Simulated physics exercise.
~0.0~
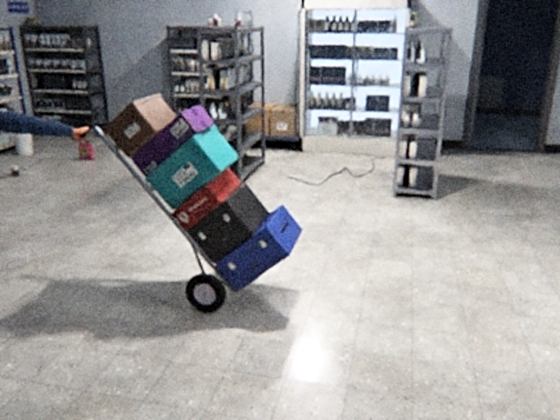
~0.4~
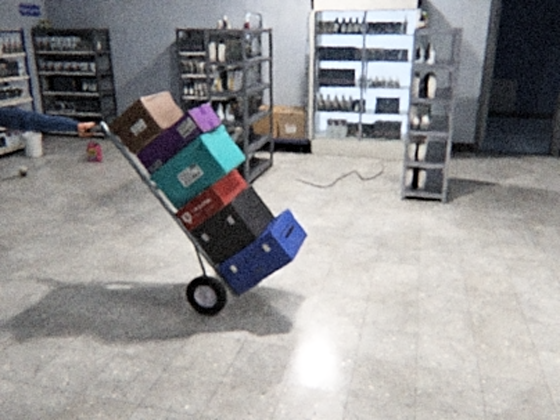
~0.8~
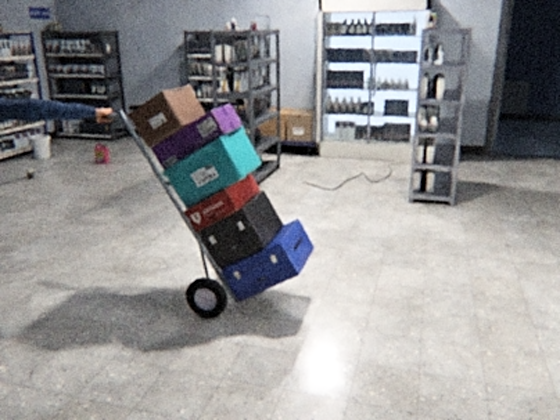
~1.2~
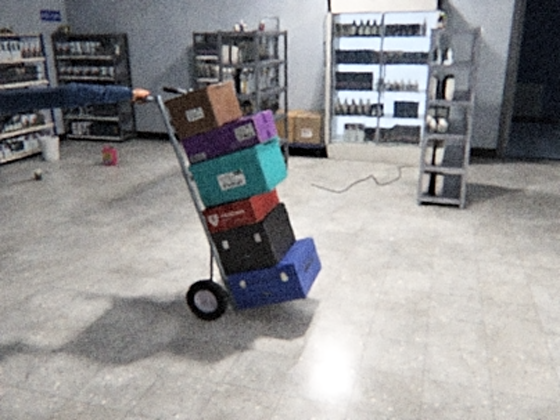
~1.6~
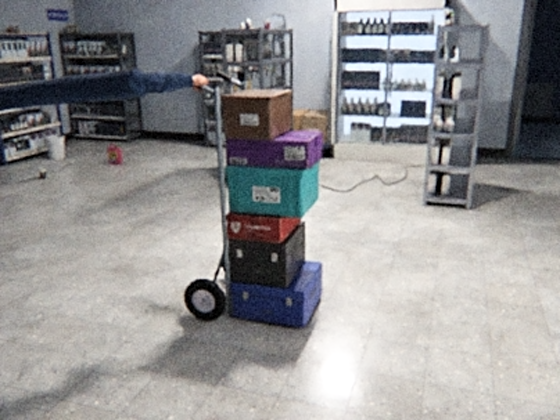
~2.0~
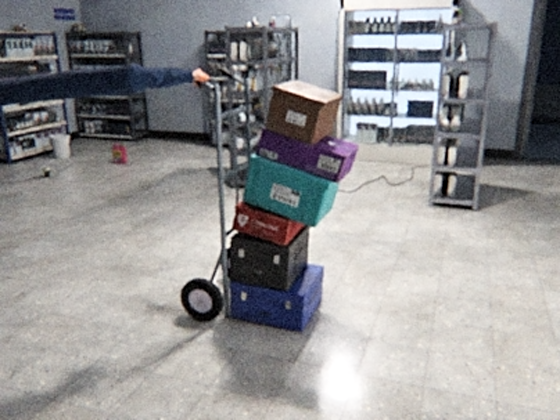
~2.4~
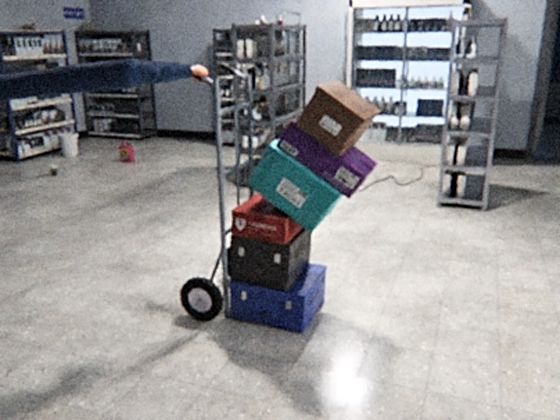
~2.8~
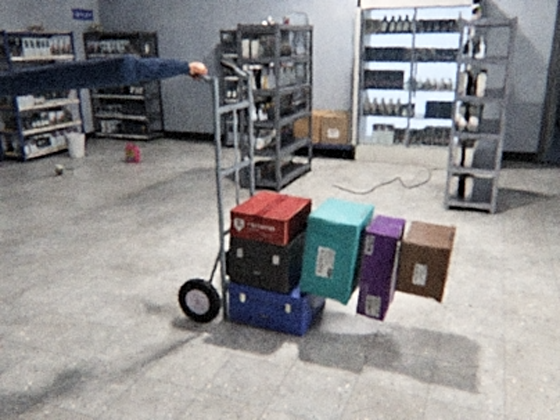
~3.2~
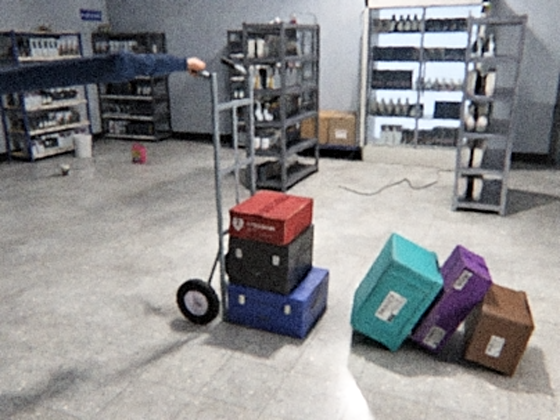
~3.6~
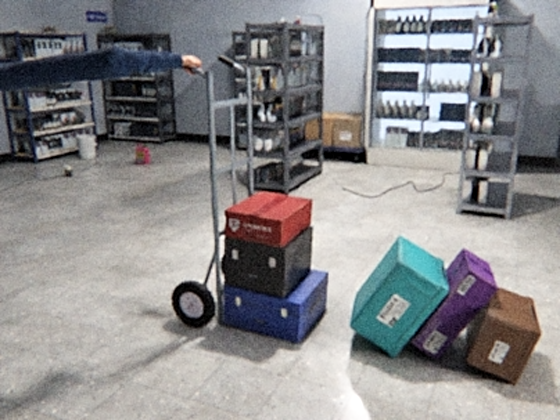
A two-wheeled hand truck, gripped by an outstretched arm at the left, leans back with six stacked boxes in a storeroom with grey shelves, viewed from the side as the view drifts slightly. A blue toolbox sits lowest, with black, red, turquoise, purple and brown boxes above it. The arm swings the truck upright until its plate meets the floor. The upper boxes then tip right, and the turquoise, purple and brown ones topple off together. They land tilted against one another on the floor at the right, while the red, black and blue boxes remain stacked on the upright truck.
